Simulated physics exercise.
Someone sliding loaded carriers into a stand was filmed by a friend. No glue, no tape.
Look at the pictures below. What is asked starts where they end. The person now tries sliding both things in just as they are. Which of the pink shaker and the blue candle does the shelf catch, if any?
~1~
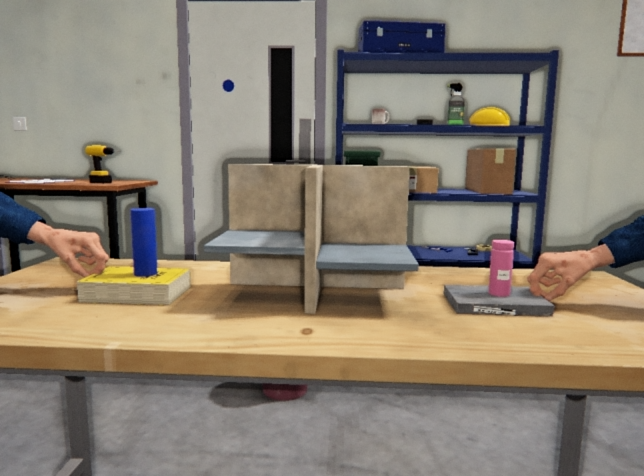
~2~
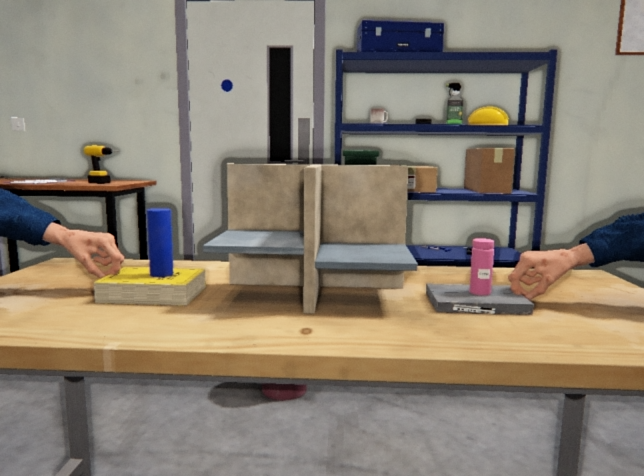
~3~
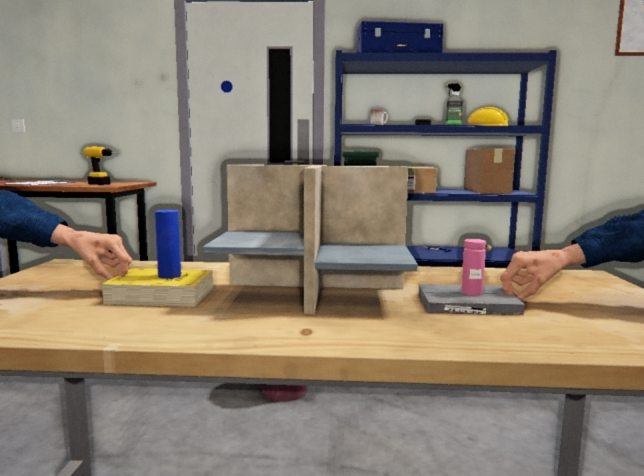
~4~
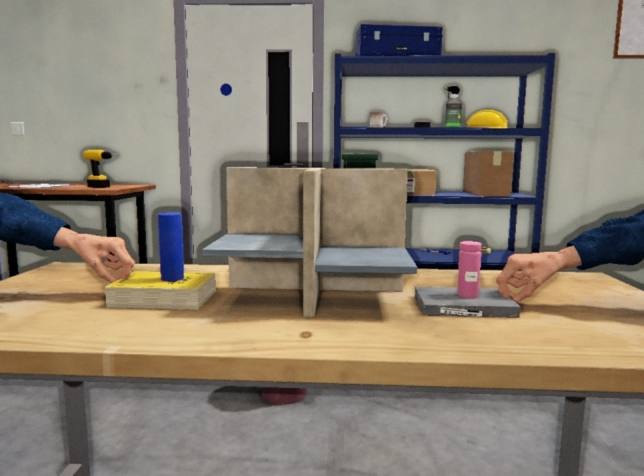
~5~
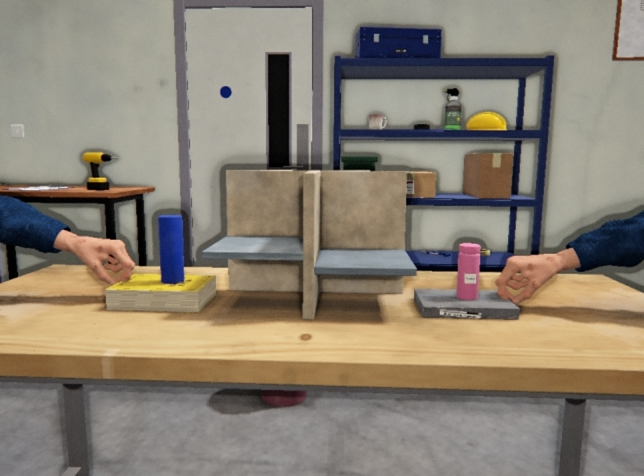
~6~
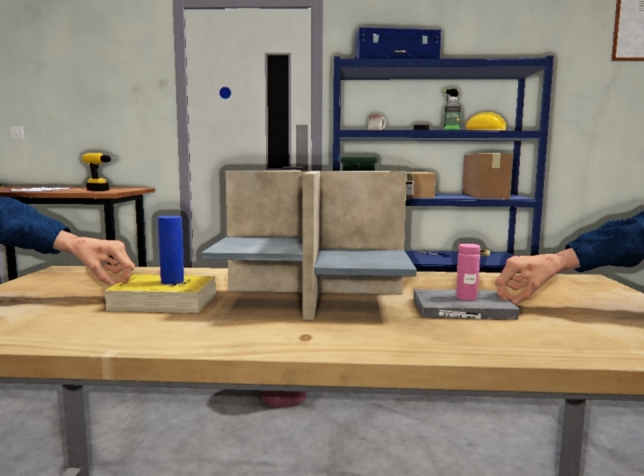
One by one: I think the pink shaker won't get under; I think the blue candle won't get under.
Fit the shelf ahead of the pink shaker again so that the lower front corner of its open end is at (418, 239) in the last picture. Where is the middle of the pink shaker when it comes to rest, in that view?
It ends up near (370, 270).
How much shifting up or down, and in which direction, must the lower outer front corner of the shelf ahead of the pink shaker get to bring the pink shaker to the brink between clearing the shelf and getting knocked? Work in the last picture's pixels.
24 pixels upward.
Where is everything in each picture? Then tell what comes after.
Hands sliding the things forward; pink shaker (501, 268); blue candle (144, 242); shelf (314, 234), in the first picture.
Hands sliding the things forward; blue candle (160, 243); yellow book (153, 285), in the second picture.
Hands sliding the things forward; pink shaker (474, 267); grey box (468, 299), in the third picture.
Hands sliding the things forward; blue candle (171, 247); shelf (313, 237), in the fourth picture.
Hands sliding the things forward; pink shaker (469, 272); yellow book (164, 292), in the fifth picture.
Hands sliding the things forward; pink shaker (468, 272); blue candle (171, 250); grey box (463, 304), in the sixth picture.
Then, 1.14 s after the last picture, pink shaker tipped 28° from how it was near (420, 270); blue candle tipped 13° from how it was near (203, 249).
Then, 1.52 s after the last picture, pink shaker on its side near (426, 288); blue candle on its side near (185, 270).
At rest, the pink shaker strikes the shelf, near (416, 289); the blue candle strikes the shelf, near (188, 282).
